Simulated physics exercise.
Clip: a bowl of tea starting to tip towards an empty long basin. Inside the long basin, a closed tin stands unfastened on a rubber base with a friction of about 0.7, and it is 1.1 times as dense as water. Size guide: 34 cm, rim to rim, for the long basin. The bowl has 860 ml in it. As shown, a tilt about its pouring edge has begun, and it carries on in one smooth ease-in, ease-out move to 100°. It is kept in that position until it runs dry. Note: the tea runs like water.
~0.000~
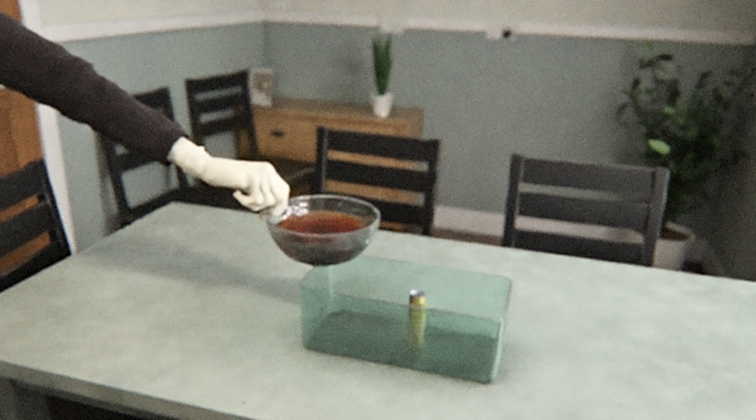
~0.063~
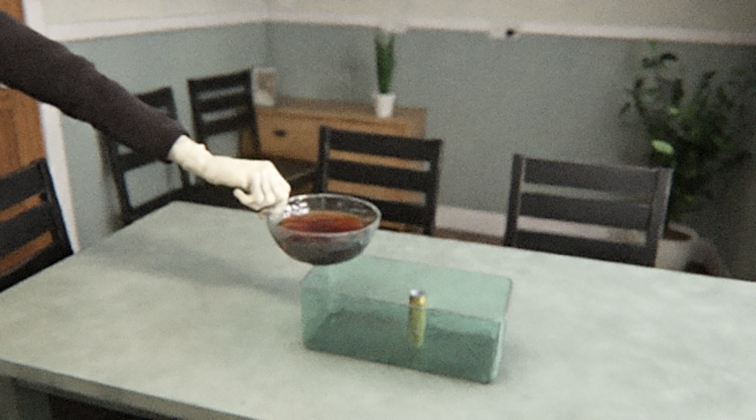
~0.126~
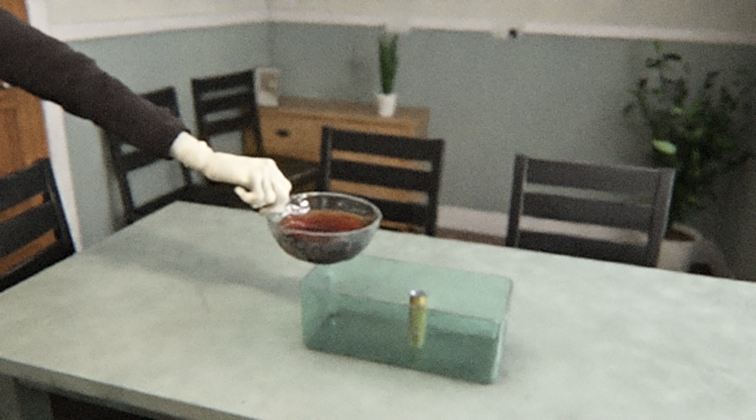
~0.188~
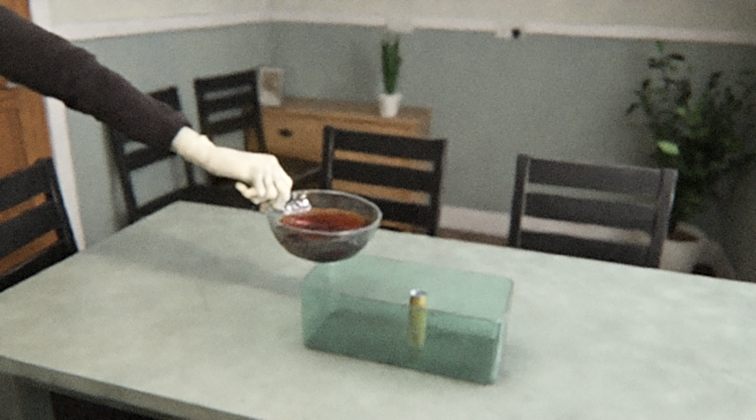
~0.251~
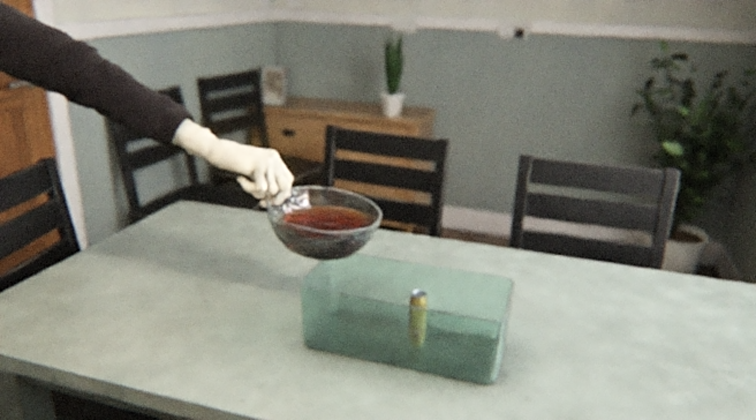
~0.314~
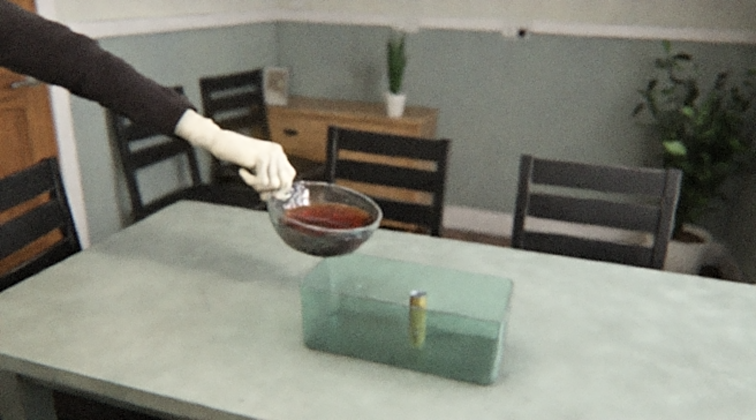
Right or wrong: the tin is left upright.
Right.
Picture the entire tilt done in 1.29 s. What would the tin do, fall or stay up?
Then it holds its balance.
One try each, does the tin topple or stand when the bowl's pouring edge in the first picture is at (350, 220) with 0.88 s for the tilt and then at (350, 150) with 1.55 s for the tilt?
Try 1: Tipped over; try 2: Still standing.
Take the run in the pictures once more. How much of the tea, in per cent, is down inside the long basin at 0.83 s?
At that time the basin holds about 10 per cent of the liquid.
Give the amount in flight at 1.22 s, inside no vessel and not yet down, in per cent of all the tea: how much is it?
Close to 12 per cent.
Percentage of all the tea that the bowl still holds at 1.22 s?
About 3 per cent.
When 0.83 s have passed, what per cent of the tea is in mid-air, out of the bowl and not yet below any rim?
About 30 per cent.
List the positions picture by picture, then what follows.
It leans 0°; its right rim is at (377, 223); the tea meets the walls at (278, 221) and (372, 235); the long basin's rim runs from (314, 268) to (509, 300); the tin's top is at (418, 296), in the first picture.
It leans 0°; its right rim is at (377, 222); the tea meets the walls at (279, 221) and (373, 234), in the second picture.
It leans 2°; its right rim is at (377, 222); the tea meets the walls at (280, 219) and (373, 233), in the third picture.
It leans 4°; its right rim is at (378, 222); the tea meets the walls at (280, 217) and (373, 232), in the fourth picture.
It leans 6°; its right rim is at (378, 222); the tea meets the walls at (281, 215) and (374, 229), in the fifth picture.
It leans 10°; its right rim is at (378, 223); the tea meets the walls at (282, 211) and (375, 227), in the sixth picture.
Then, 0.83 s in, the tilt is 56° and 60 per cent is still to pour; the tin stands where it began.
Then, 1.22 s in, the tilt is 89° and 3 per cent is still to pour; the tin stands where it began.
Then, 1.62 s in, the tilt is 100° and 0 per cent is still to pour; the tin stands where it began.
Then, 2.05 s in, the tilt is 100° and 0 per cent is still to pour; the tin stands where it began.
Finally, the tin stands where it began.
